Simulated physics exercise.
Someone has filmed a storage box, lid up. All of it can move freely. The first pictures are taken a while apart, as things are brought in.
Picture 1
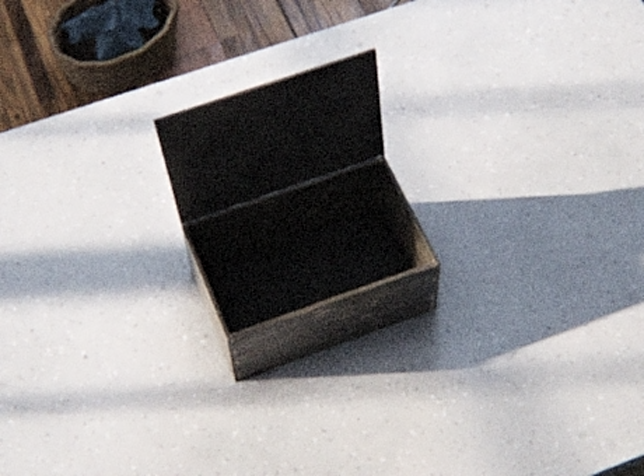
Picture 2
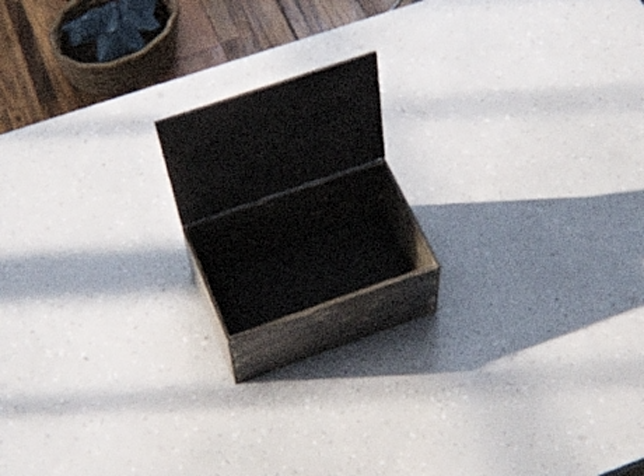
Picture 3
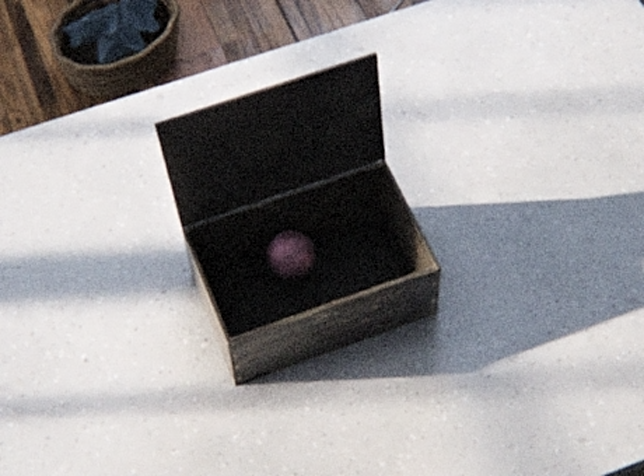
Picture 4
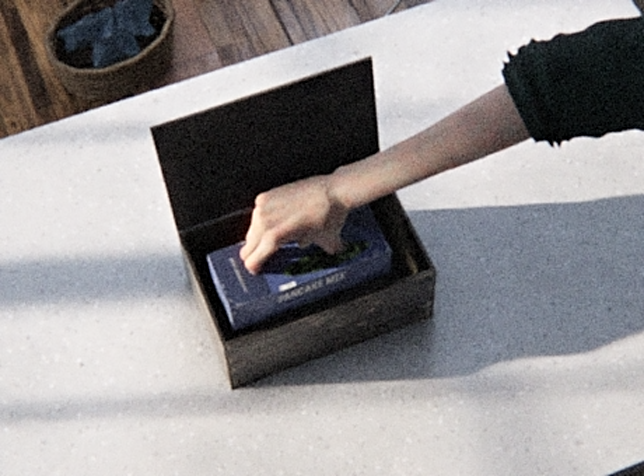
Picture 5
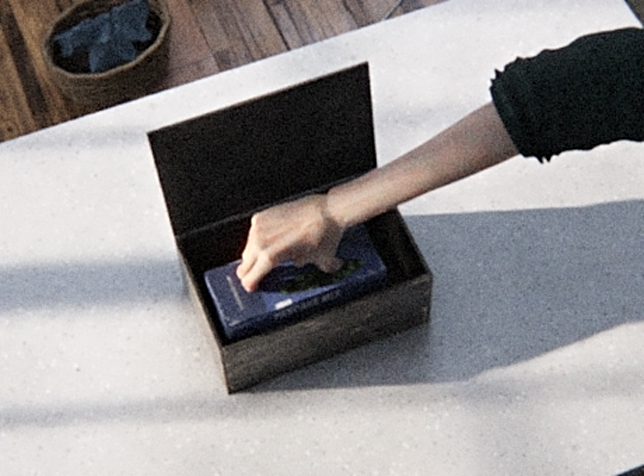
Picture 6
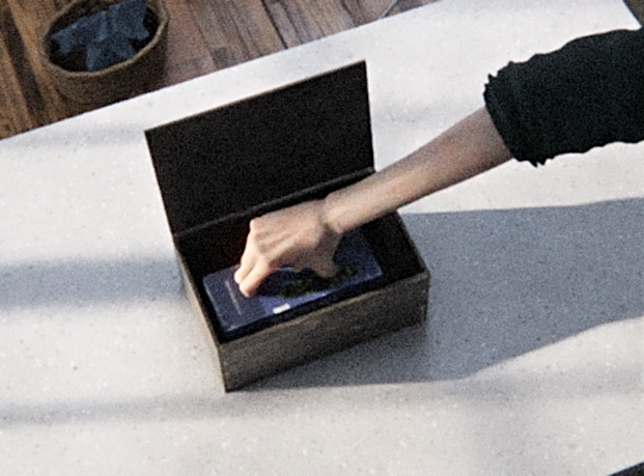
We see an open, empty wooden box on a pale surface, then a pink ball inside it. A hand then holds a blue carton over the box's interior and lowers it a short way inside, keeping hold of it.
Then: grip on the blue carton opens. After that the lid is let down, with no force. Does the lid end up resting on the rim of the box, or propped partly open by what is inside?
It rests on the rim.
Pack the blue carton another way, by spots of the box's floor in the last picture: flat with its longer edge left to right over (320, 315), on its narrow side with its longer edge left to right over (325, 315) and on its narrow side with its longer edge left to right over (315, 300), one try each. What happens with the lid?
So, one: It drops fully; two: It drops fully; three: It drops fully.
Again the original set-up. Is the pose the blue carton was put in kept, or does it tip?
By the end it has kept its angle.
Then, 1.10 s past the last view, lid starting down; blue carton displaced a little near (296, 317).
Then, 1.80 s past the last view, lid 36° above the rim; blue carton displaced a little near (296, 317).
Finally, lid shut; moved from the start, blue carton; pink ball still in place. Final places as the last picture's camera would see them, blue carton near (296, 317).
